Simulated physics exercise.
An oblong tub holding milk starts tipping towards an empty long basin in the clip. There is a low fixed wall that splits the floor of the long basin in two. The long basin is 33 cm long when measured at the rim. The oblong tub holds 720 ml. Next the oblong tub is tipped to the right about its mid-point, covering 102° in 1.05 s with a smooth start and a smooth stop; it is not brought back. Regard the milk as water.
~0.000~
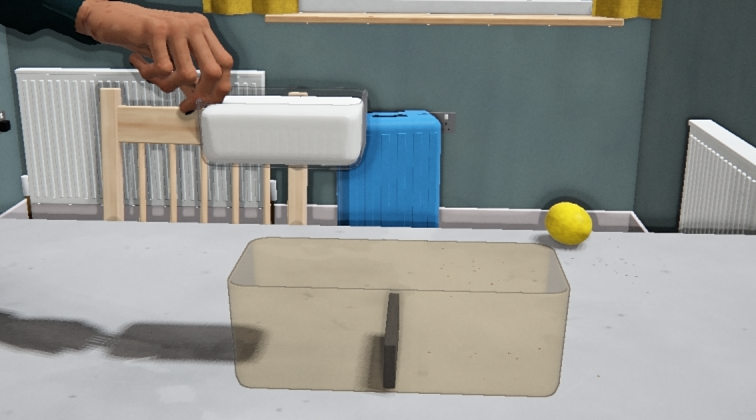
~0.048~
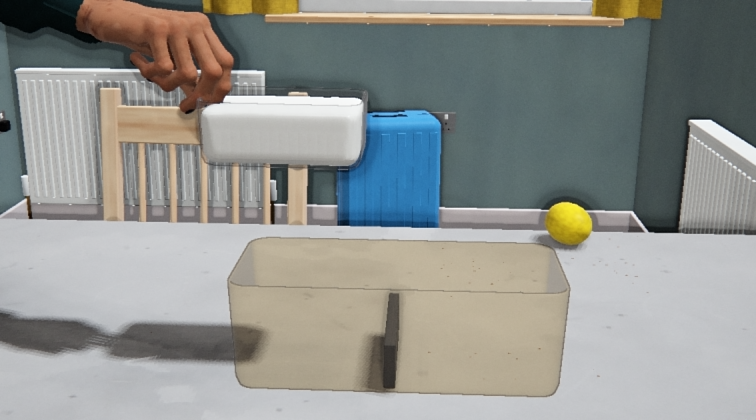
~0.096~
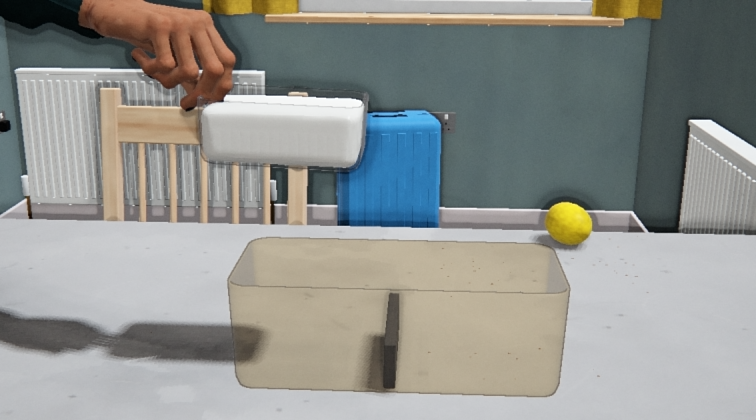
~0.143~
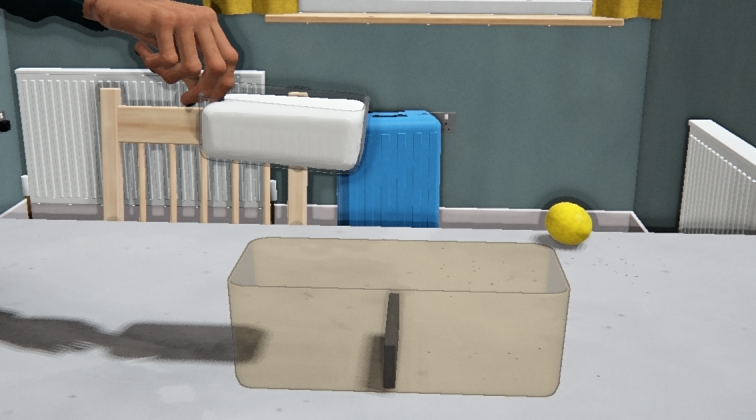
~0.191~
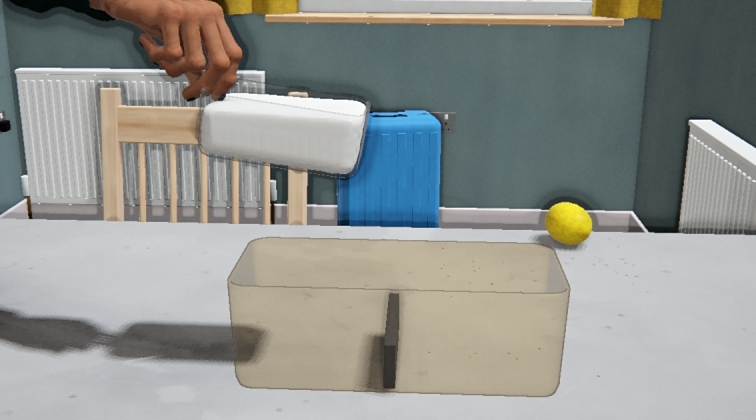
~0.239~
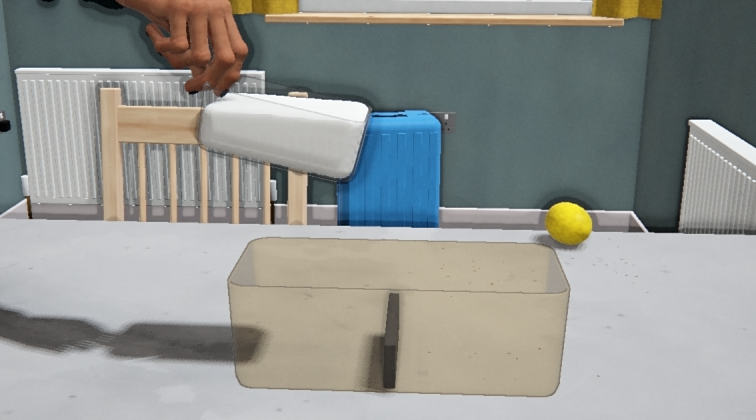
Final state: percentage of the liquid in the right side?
Approximately 74 %.
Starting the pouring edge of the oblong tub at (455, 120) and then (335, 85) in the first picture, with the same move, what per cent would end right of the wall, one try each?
I'd expect close to 85 per cent and then close to 60 per cent.
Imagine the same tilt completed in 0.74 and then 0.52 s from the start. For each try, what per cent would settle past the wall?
Roughly 70 per cent the first time and 65 per cent the second.
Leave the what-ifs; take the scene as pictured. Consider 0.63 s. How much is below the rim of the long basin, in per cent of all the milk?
22 %, roughly.
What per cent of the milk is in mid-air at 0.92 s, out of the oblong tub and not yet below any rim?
Near 5 percent.
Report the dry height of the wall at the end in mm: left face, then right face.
Left roughly 42 mm; right roughly 26 mm.
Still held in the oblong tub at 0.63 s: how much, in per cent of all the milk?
About 32 percent.
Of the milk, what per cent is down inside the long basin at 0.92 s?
About 84 per cent.
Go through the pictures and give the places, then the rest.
Tilt 0°; pouring edge (364, 99); surface from (211, 103) to (362, 105); the long basin's rim runs from (240, 261) to (561, 269); the wall's top is at (392, 319), in the first frame.
Tilt 1°; pouring edge (364, 100); surface from (211, 103) to (363, 106), in the second frame.
Tilt 2°; pouring edge (365, 102); surface from (212, 102) to (362, 107), in the third frame.
Tilt 5°; pouring edge (366, 105); surface from (211, 102) to (364, 109), in the fourth frame.
Tilt 8°; pouring edge (367, 110); surface from (213, 101) to (365, 109), in the fifth frame.
Tilt 12°; pouring edge (368, 117); surface from (213, 102) to (368, 111), in the sixth frame.
Then, 0.63 s in, the tilt is 67° and 32 per cent is still to pour, 1 is left of the wall and 22 right of it.
Then, 0.92 s in, the tilt is 98° and 6 per cent is still to pour, 11 is left of the wall and 74 right of it.
Then, 1.22 s in, the tilt is 102° and 0 per cent is still to pour, 20 is left of the wall and 74 right of it.
Then, 1.55 s in, the tilt is 102° and 0 per cent is still to pour, 21 is left of the wall and 74 right of it.
Finally, 21 per cent lies left of the wall, 74 right of it and 5 outside.
